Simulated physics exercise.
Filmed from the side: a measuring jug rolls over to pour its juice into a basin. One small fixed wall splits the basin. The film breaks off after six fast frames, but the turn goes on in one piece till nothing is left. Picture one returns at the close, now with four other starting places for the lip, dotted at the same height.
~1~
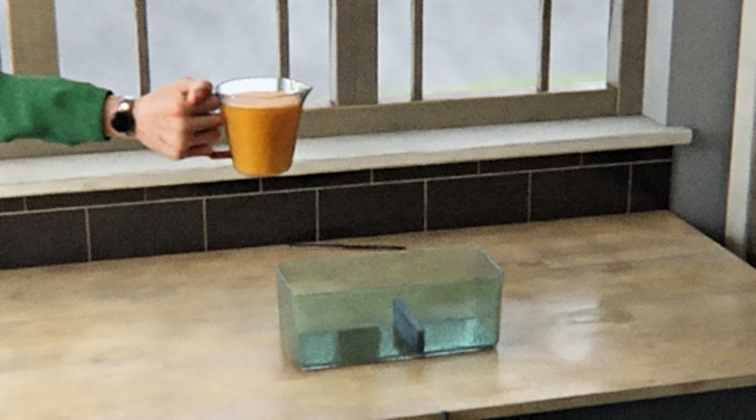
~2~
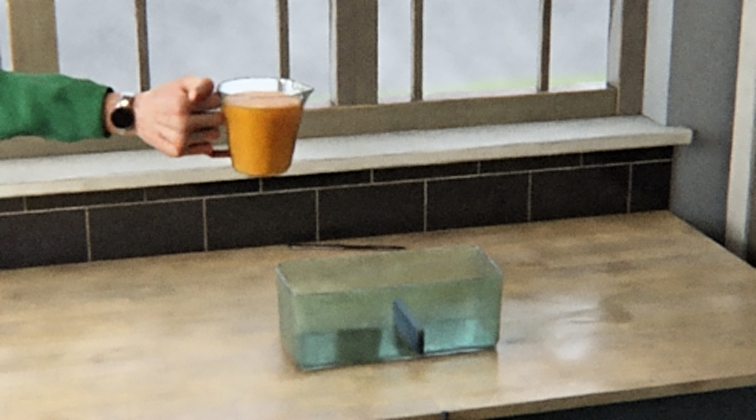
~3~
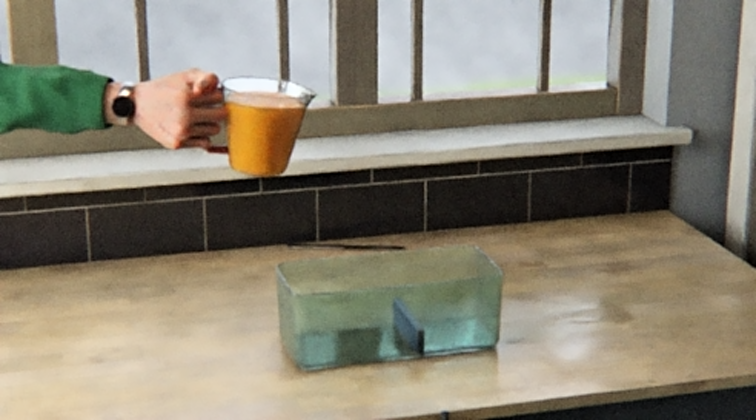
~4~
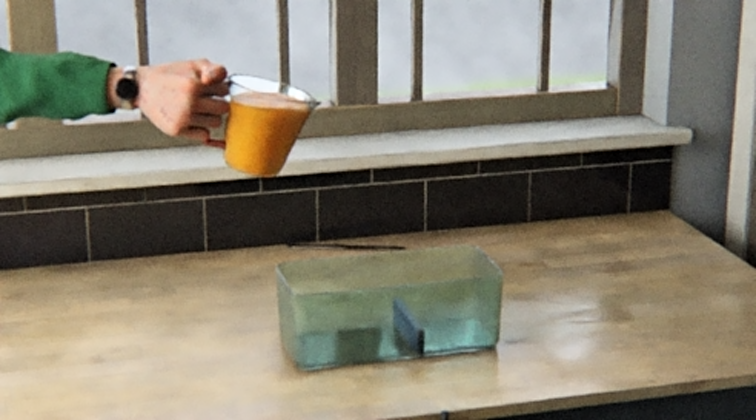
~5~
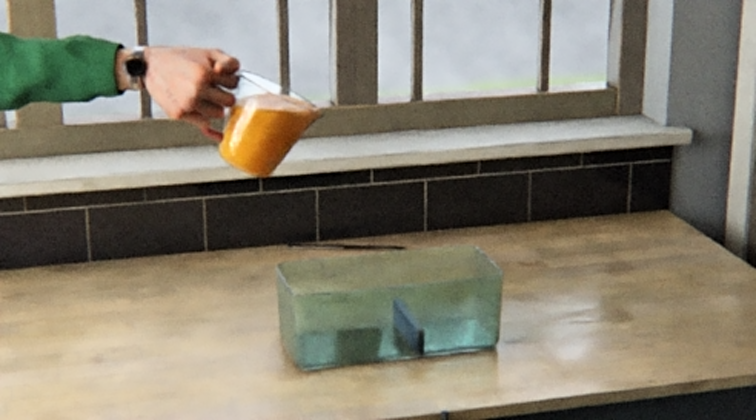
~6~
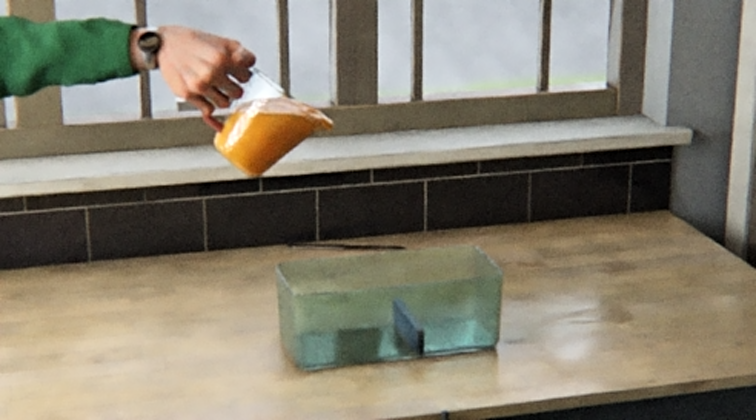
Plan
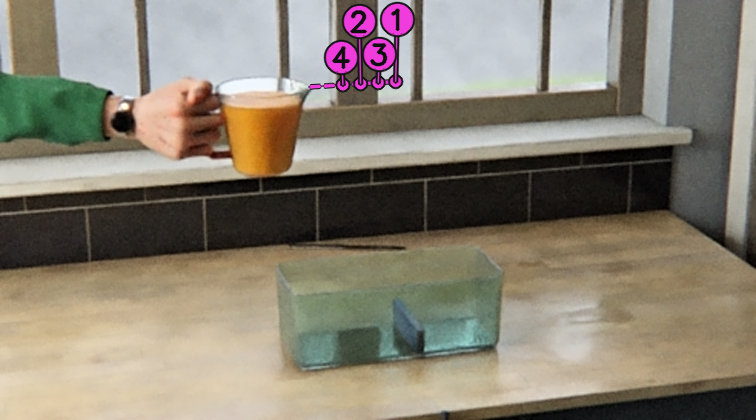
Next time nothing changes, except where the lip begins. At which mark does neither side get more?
Go for 2.
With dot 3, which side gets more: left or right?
The right side.
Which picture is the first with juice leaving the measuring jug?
Picture 6.
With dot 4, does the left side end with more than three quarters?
No.
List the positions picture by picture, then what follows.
Upright, lip at (311, 86); basin from (294, 368) to (498, 345); top of the wall at (408, 313); nothing has left yet, in the first picture.
Upright, lip at (312, 88); nothing has left yet, in the second picture.
Tipped about 7°, lip at (315, 93); nothing has left yet, in the third picture.
Tipped about 16°, lip at (319, 101); nothing has left yet, in the fourth picture.
Tipped about 28°, lip at (323, 113); nothing has left yet, in the fifth picture.
Tipped about 41°, lip at (324, 127); juice is over the lip, down to (324, 127), in the sixth picture.
On the marked copy, 1 at (395, 81); 2 at (360, 83); 3 at (378, 82); 4 at (342, 84).
Choosing 1, about 20 % ends left of the wall and 71 % right of it; 8 % is lost outside.
Choosing 2, about 54 % ends left of the wall and 40 % right of it; 6 % is lost outside.
Choosing 3, about 26 % ends left of the wall and 67 % right of it; 7 % is lost outside.
Choosing 4, about 65 % ends left of the wall and 23 % right of it; 12 % is lost outside.
